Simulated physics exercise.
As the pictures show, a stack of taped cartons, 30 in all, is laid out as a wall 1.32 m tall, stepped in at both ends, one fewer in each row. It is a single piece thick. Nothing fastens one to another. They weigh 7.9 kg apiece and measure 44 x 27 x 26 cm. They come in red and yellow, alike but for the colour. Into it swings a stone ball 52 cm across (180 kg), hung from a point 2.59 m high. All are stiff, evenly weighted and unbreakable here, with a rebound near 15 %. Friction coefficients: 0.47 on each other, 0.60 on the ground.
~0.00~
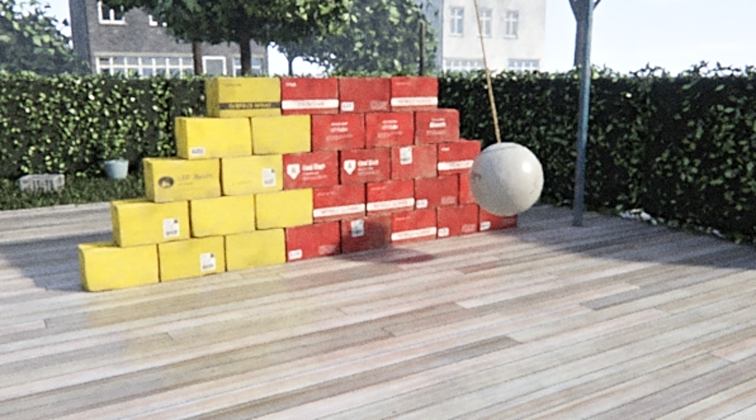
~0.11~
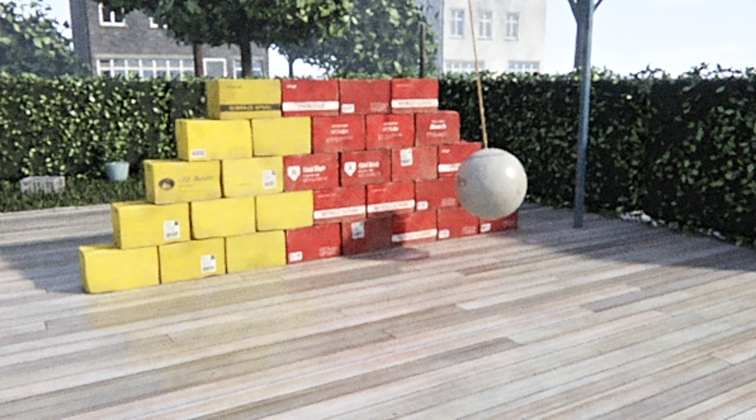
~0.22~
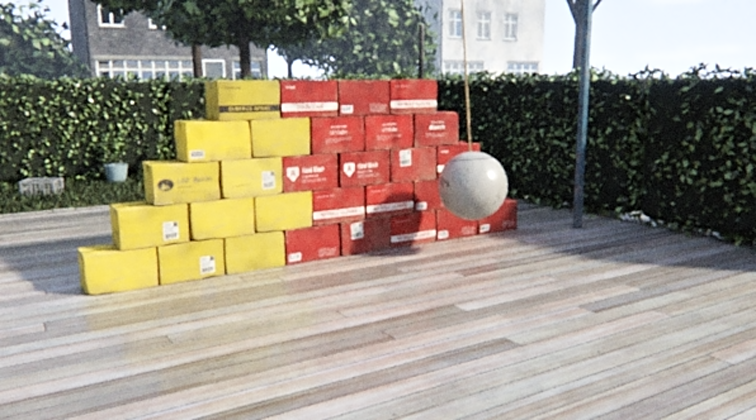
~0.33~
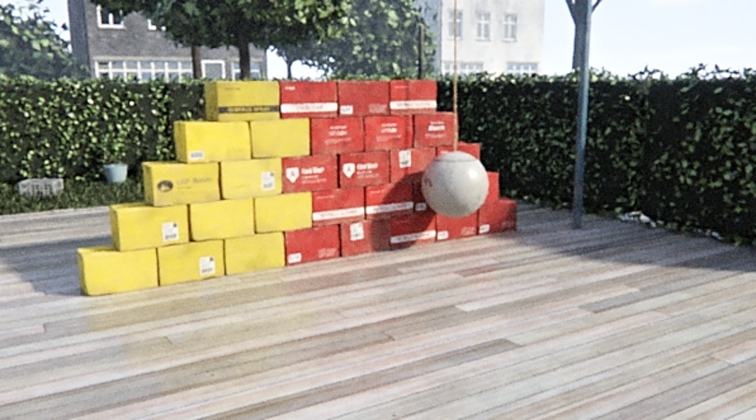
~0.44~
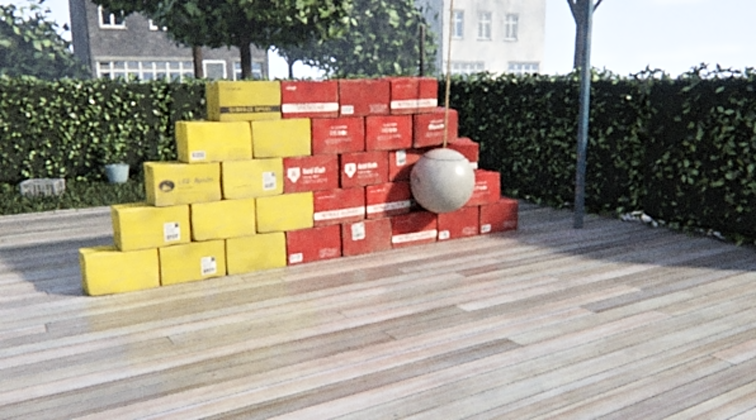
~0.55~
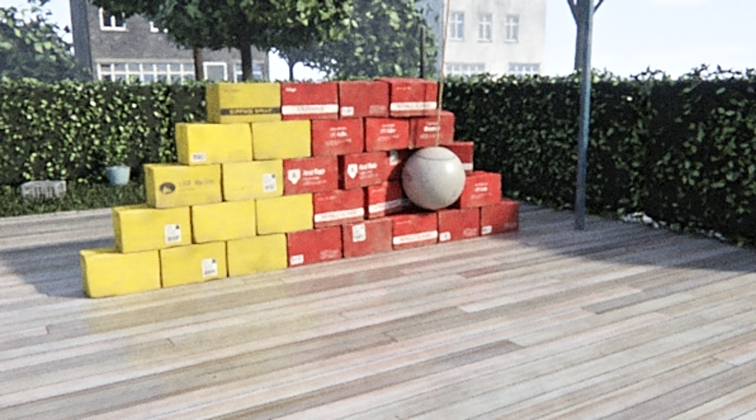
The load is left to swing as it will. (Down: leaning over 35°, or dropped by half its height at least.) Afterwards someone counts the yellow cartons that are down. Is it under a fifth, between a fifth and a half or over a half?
Ending down: Less than a fifth.
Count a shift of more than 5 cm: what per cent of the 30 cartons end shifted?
35 per cent.
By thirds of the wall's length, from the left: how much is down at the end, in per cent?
In per cent: Left 0, middle 50, right 60.
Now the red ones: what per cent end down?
Ending so: Red 60 per cent.
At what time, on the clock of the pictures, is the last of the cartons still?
At about 2.5 s.
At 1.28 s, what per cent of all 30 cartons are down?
25 per cent by then.
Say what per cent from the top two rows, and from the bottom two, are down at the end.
Top 70, bottom 10 per cent.
By 0.82 s, line 16° past plumb; none of the 11 yellow cartons down (2 of 30 in all colours); top yellow carton unmoved; top red carton tilted 7°.
By 1.28 s, line 15° past plumb; none of the 11 yellow cartons down (7 of 30 in all colours); top yellow carton unmoved; top red carton tilted 34°.
By 1.80 s, line plumb; none of the 11 yellow cartons down (11 of 30 in all colours); top yellow carton unmoved; top red carton on its side.
When it is over (2.9 s), line 11° before plumb; none of the 11 yellow cartons down (11 of 30 in all colours); top yellow carton unmoved; top red carton on its side. That is 0 per cent. In pixels of the last frame, middles, top yellow carton near (243, 102), top red carton near (174, 225).
